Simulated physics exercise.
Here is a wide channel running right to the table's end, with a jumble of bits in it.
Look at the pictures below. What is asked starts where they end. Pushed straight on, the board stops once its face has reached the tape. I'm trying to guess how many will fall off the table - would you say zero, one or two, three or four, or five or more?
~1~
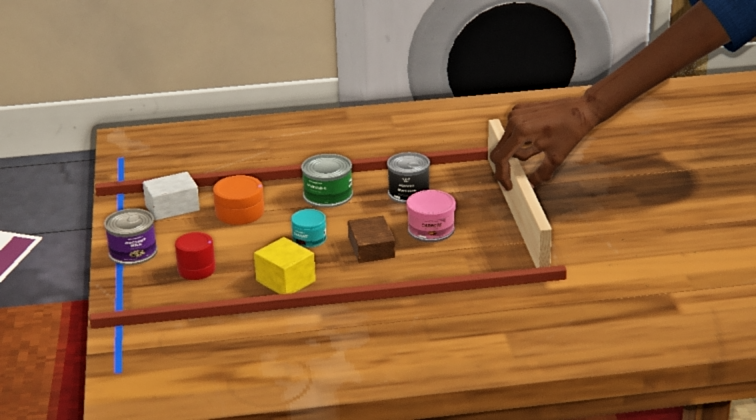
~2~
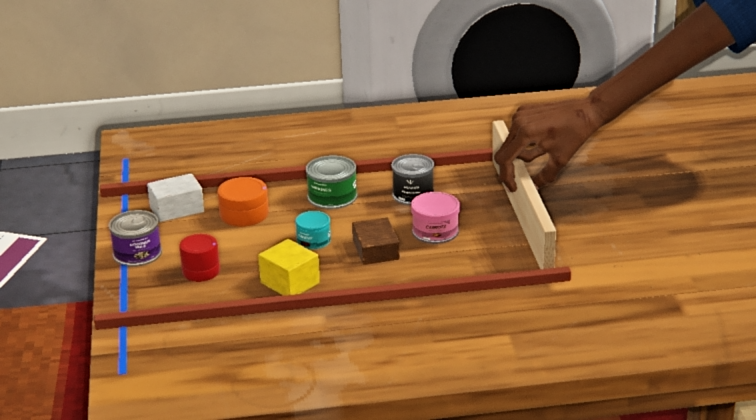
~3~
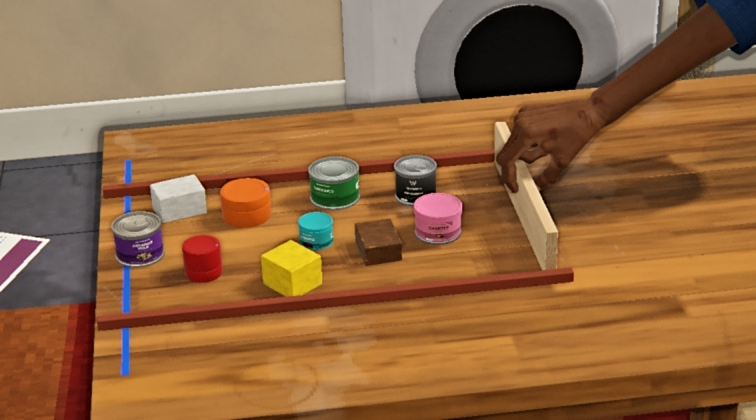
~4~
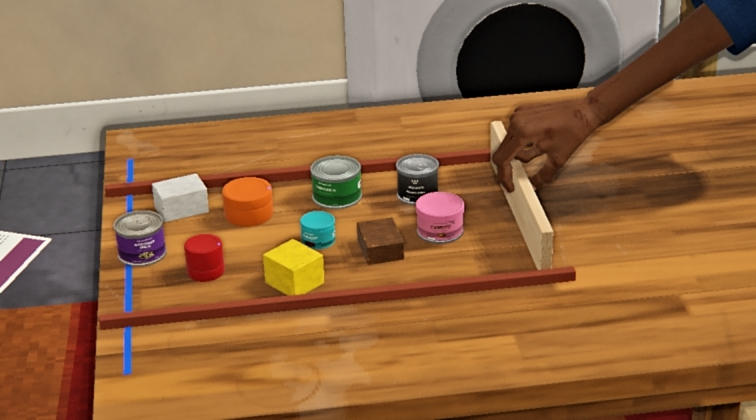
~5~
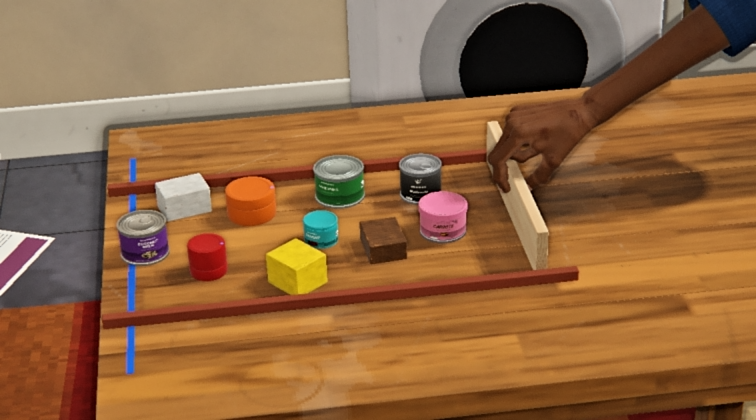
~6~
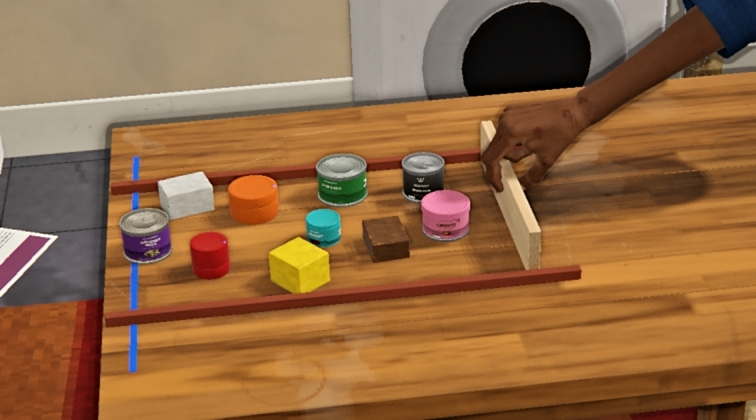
I would say five or more.
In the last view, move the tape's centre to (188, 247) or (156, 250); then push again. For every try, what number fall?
Result, try by try: 1, 5.
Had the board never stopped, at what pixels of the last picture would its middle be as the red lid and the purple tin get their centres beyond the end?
First near (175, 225), second near (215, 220).
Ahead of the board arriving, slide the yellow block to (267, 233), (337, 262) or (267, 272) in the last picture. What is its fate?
Try one it goes off the edge; try two it is not knocked off; try three it is not knocked off.
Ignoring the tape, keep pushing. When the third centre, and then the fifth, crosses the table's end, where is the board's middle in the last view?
At (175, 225) for the third, at (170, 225) for the fifth.
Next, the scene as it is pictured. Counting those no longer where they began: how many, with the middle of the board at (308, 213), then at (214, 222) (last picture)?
First 7, then 10.
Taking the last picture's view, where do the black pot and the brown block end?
Black pot at (112, 216), brown block at (108, 279).
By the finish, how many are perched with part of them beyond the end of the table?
Expected count: 5.
Early on, none off yet; purple tin at rest near (146, 236); white block at rest near (186, 195); red lid at rest near (210, 256).
A while later, none off yet; purple tin at rest near (146, 236); white block travelled about its own width near (156, 199); red lid travelled about its own width near (184, 260).
Finally, the number that fall off is five or more; lost, turquoise tub, orange lid, red lid, white block and purple tin.
